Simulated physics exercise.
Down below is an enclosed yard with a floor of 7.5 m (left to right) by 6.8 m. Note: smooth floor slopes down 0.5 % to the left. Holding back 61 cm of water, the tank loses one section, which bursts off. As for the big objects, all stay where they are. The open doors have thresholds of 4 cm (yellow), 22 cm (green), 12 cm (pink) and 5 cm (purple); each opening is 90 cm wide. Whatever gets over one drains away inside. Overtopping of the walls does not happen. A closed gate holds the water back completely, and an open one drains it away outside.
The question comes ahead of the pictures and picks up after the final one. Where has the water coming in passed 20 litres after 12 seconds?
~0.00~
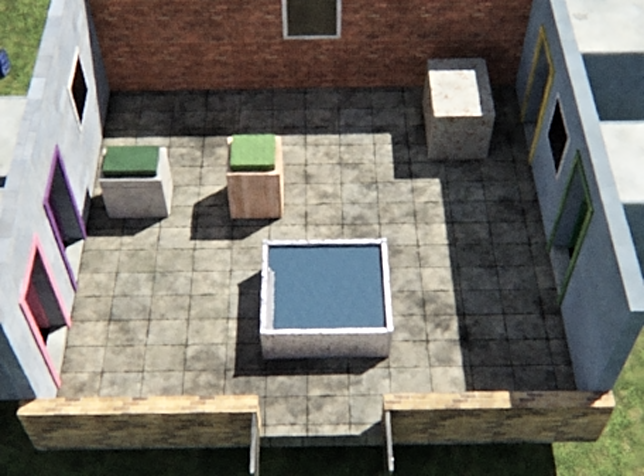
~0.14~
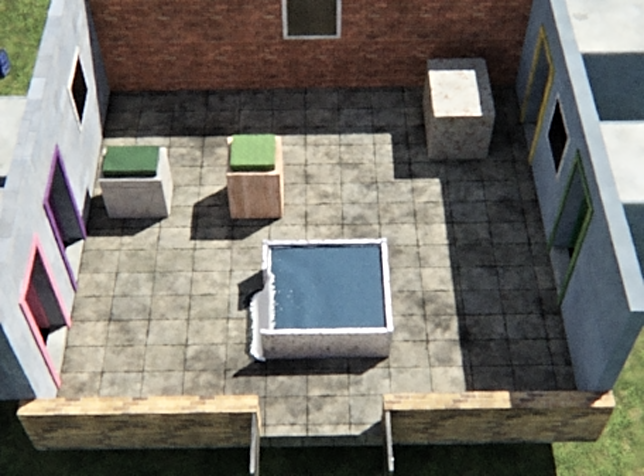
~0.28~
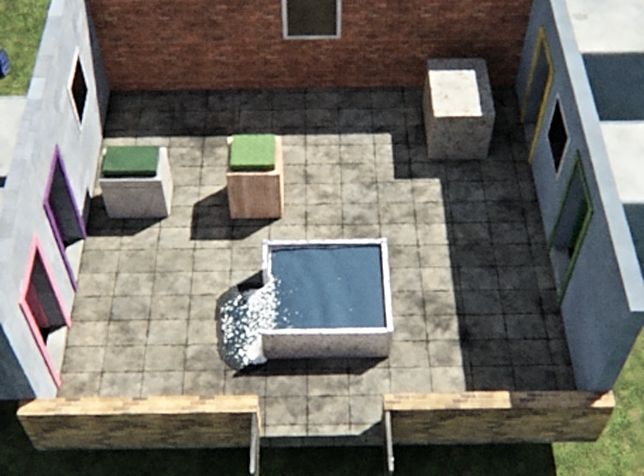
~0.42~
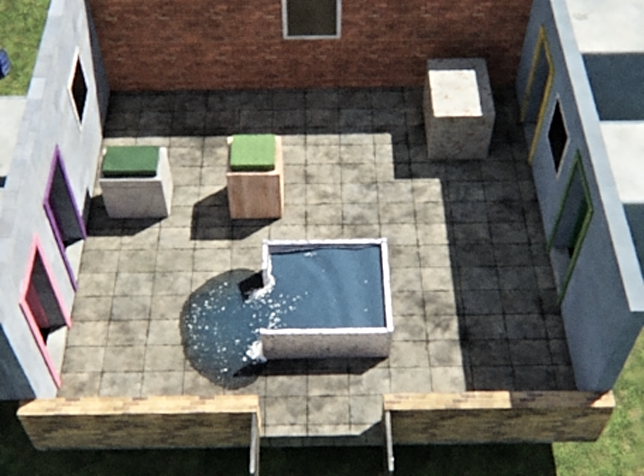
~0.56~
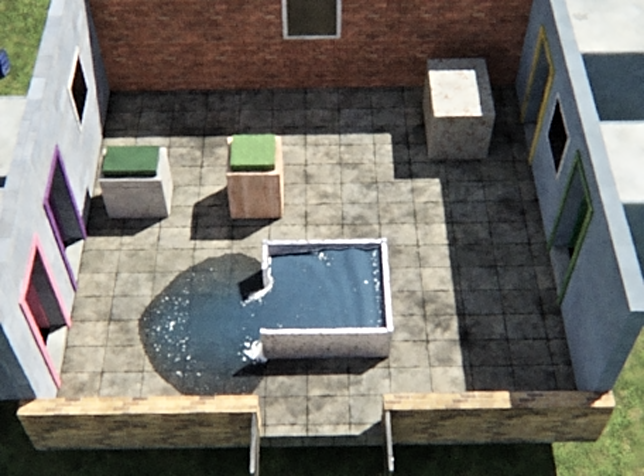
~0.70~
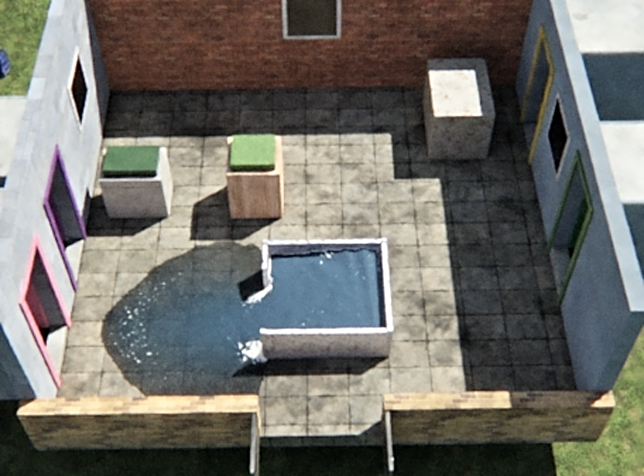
At the yellow door it has not passed it; at the green door it has not passed it; at the pink door it has passed it; at the purple door it has passed it.
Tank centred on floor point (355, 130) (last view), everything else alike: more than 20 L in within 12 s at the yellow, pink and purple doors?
Result - yellow door does not exceed it, pink door does not exceed it, purple door does not exceed it.
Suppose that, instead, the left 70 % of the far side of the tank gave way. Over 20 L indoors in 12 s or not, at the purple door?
Relative to that limit, purple ends up on the high side.
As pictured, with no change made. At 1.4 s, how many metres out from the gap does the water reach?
About 3.4 m.
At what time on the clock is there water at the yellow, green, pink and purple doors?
Yellow not in the 12 s, green not in the 12 s, pink 0.9 s, purple 1.2 s.
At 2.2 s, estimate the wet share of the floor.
About 20 per cent.
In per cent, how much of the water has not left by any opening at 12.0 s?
Still there: Roughly 78 %.
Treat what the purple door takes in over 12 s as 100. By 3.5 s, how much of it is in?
I'd say close to 50 percent.
After 1.4 s water covers 20 % of the floor and is deepest (30 cm) near (259, 334); yellow door not reached, green door not reached, pink door 21 cm at the sill, 17 L in, purple door 10 cm at the sill, 2 L in.
After 2.2 s water covers 20 % of the floor and is deepest (34 cm) near (54, 412); yellow door not reached, green door not reached, pink door 28 cm at the sill, 71 L in, purple door 17 cm at the sill, 36 L in.
After 3.5 s water covers 25 % of the floor and is deepest (18 cm) near (66, 347); yellow door not reached, green door not reached, pink door 18 cm at the sill, 137 L in, purple door 13 cm at the sill, 91 L in.
After 7.0 s water covers 50 % of the floor and is deepest (12 cm) near (83, 251); yellow door not reached, green door not reached, pink door 10 cm at the sill, 149 L in, purple door 11 cm at the sill, 148 L in.
After 12.0 s water covers 80 % of the floor and is deepest (6 cm) near (52, 424); yellow door not reached, green door not reached, pink door 6 cm at the sill, 149 L in, purple door 6 cm at the sill, 180 L in.
